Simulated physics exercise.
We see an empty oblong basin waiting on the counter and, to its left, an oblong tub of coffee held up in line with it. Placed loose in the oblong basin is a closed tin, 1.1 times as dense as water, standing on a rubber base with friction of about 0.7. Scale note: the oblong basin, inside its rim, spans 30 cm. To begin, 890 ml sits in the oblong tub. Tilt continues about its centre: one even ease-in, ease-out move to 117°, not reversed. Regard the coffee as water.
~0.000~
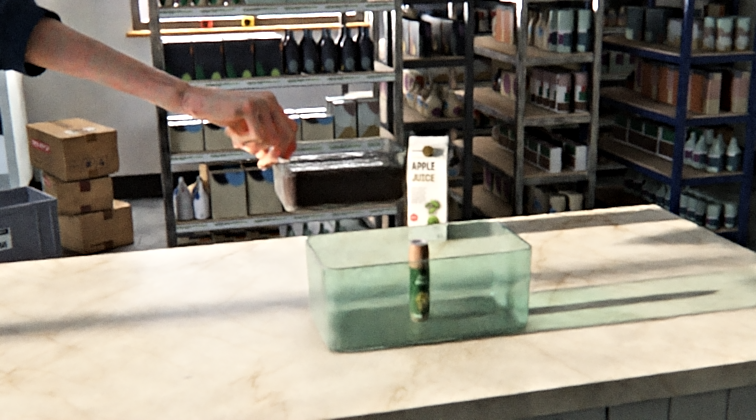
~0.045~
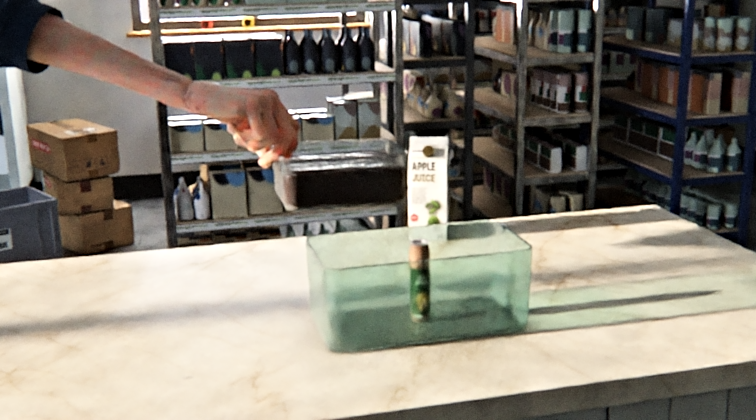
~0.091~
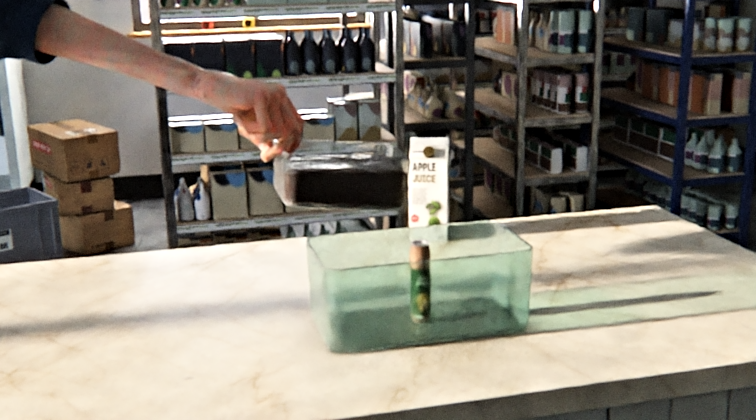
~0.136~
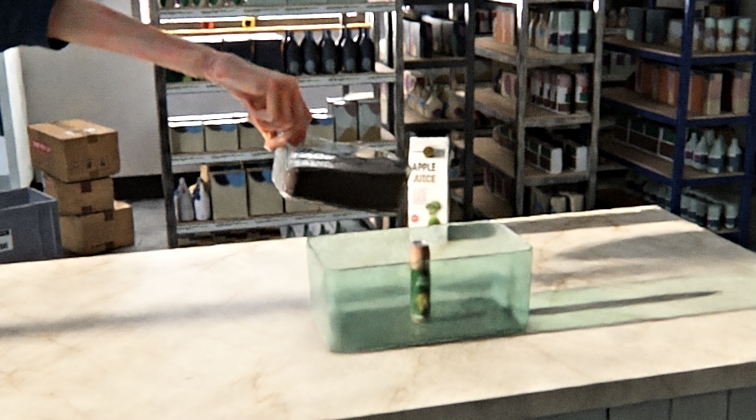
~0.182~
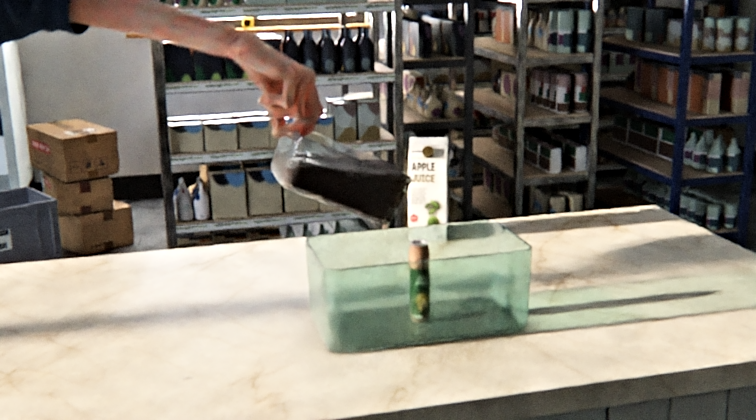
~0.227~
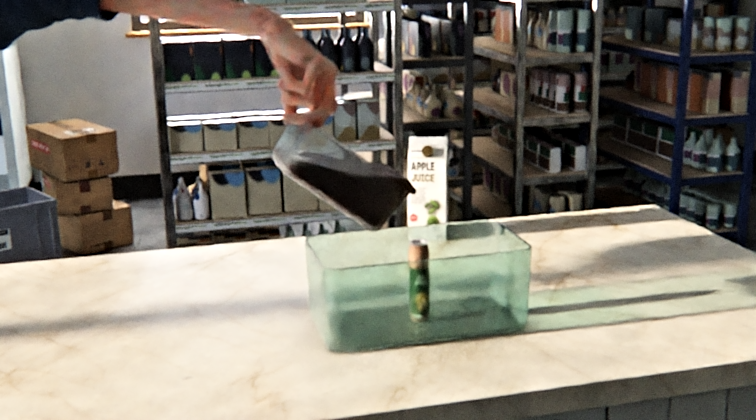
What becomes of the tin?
It's going to keep its balance.
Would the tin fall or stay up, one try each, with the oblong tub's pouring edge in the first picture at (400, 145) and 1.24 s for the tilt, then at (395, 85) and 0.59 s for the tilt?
The tin stays vertical the first time and stays vertical the second time.
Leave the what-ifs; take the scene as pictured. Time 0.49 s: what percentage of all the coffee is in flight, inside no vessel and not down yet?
About 14 per cent.
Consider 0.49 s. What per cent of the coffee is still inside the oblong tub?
Around 8 in a hundred.
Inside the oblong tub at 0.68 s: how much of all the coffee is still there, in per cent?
I reckon near 1 per cent still sits there.
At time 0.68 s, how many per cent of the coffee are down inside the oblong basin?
Near 96 in a hundred.
After 0.49 s the tilt is 108° and 8 per cent is still to pour; the tin stands where it began.
After 0.68 s the tilt is 117° and 1 per cent is still to pour; the tin stands where it began.
After 0.87 s the tilt is 117° and 0 per cent is still to pour; the tin stands where it began.
After 1.09 s the tilt is 117° and 0 per cent is still to pour; the tin stands where it began.
In the end the tin stands where it began.
